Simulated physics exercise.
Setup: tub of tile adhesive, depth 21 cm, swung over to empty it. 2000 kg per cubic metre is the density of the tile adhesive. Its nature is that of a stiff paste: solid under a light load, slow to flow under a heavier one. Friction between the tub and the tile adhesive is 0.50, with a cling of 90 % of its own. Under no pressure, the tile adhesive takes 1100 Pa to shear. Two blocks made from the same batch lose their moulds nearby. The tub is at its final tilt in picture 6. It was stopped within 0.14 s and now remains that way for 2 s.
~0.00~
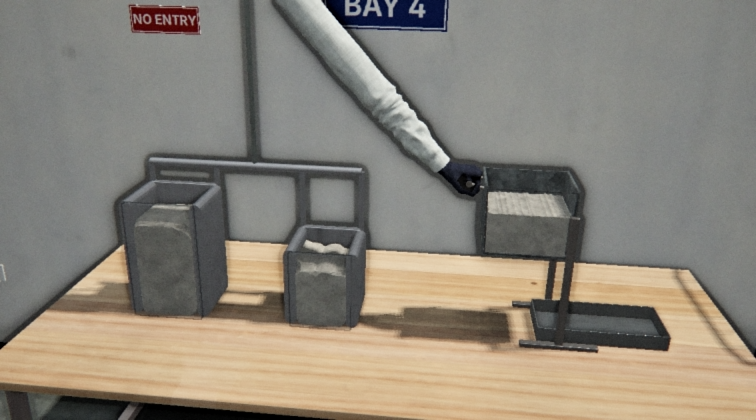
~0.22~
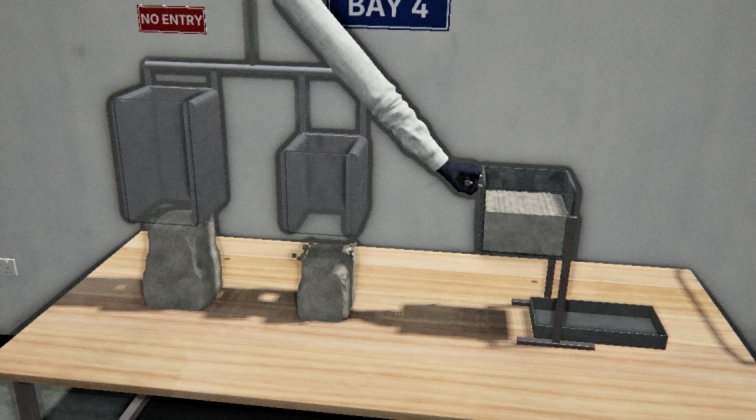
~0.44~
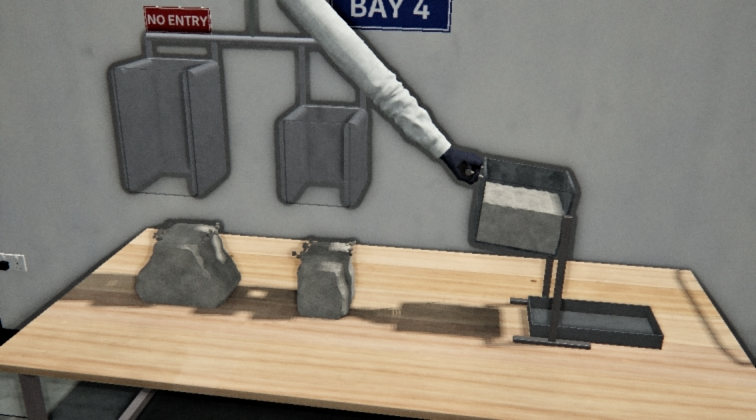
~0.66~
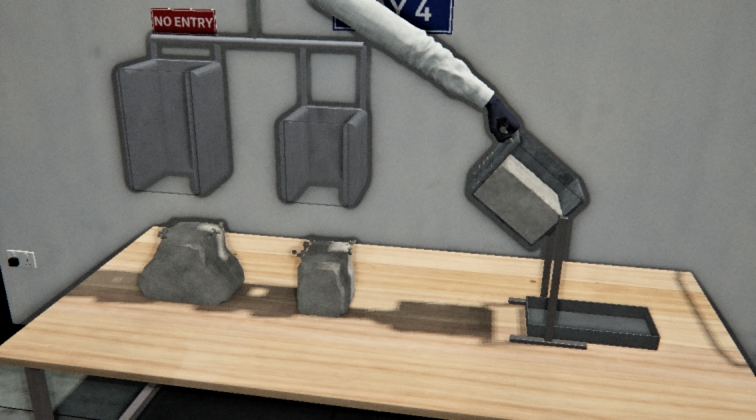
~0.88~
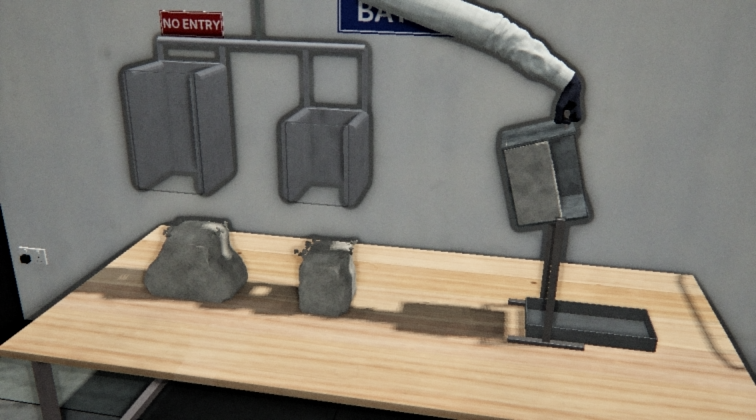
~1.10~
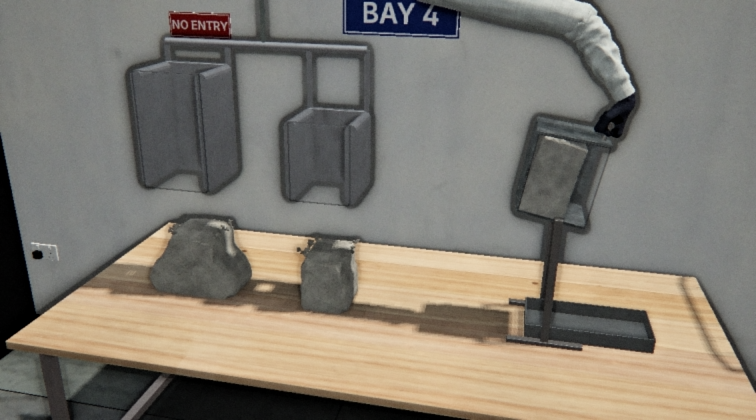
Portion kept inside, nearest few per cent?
Near 46 %.
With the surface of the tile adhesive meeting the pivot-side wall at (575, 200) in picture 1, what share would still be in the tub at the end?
About 40 per cent.
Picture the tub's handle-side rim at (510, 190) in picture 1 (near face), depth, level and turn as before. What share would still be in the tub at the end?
That would leave about 100 % in the tub.
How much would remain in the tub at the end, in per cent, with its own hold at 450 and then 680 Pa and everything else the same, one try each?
Expect about 40 in a hundred, then about 50 in a hundred.
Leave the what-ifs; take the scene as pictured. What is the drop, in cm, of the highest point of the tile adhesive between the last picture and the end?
Roughly 14 cm.
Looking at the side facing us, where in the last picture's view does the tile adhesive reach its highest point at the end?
Peak location: Approx. (553, 184).
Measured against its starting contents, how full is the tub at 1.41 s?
Some 70 per cent.
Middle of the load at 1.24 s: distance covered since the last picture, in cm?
Some 4 cm.
After 1.24 s, the tub is at 99 degrees and holds 100 %.
After 1.41 s, the tub is at 99 degrees and holds 71 %.
After 1.58 s, the tub is at 99 degrees and holds 47 %.
After 1.75 s, the tub is at 99 degrees and holds 46 %.
After 3.10 s, at the end, the tub is at 99 degrees and holds 46 %.
